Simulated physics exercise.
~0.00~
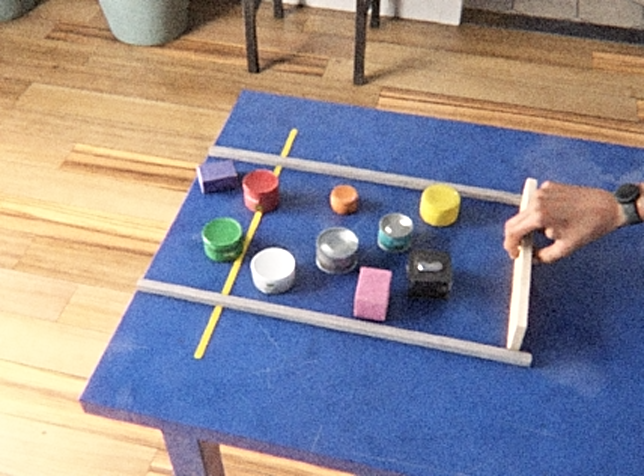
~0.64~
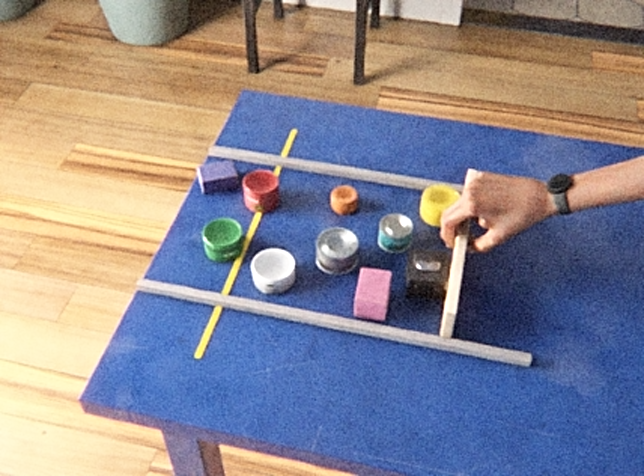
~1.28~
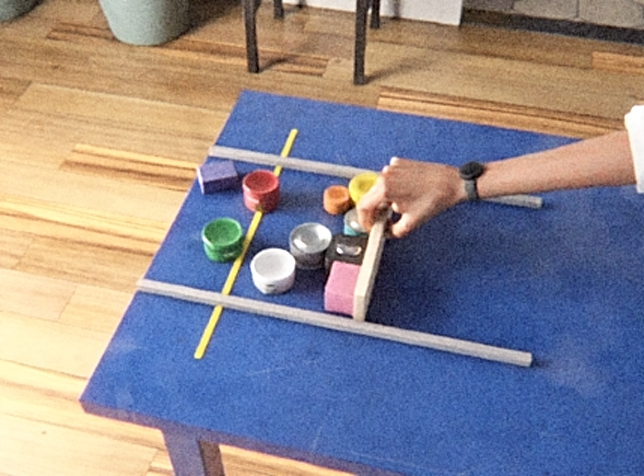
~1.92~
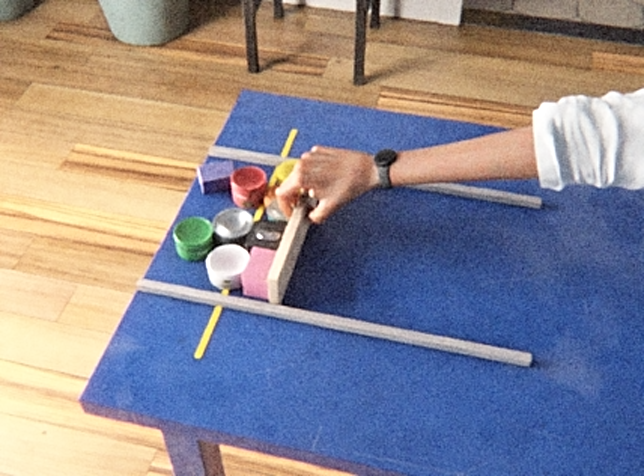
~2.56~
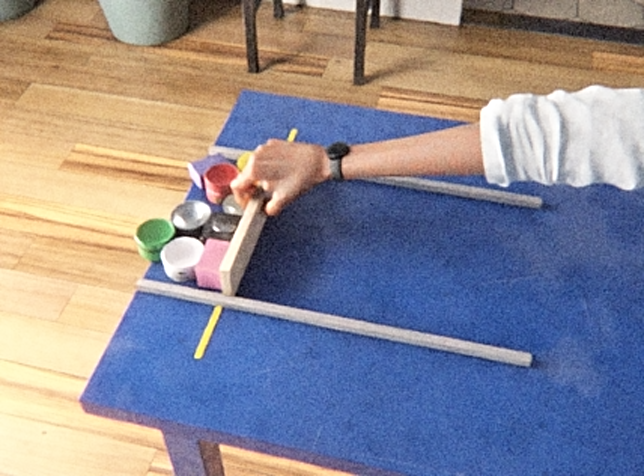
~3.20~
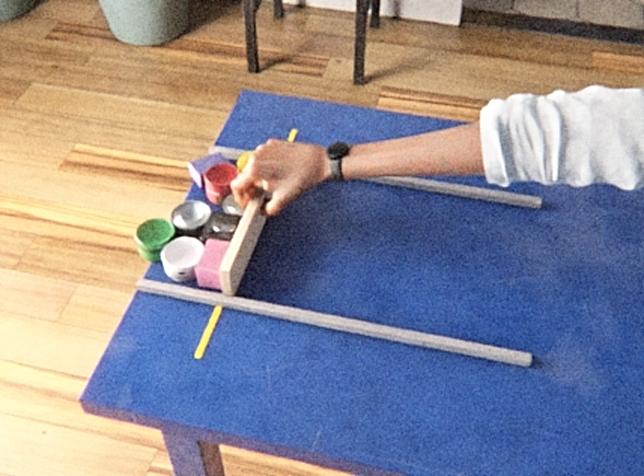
On a blue tabletop, a hand sweeping small tubs, tins and blocks leftward with a board, stopping with them bunched near the edge.
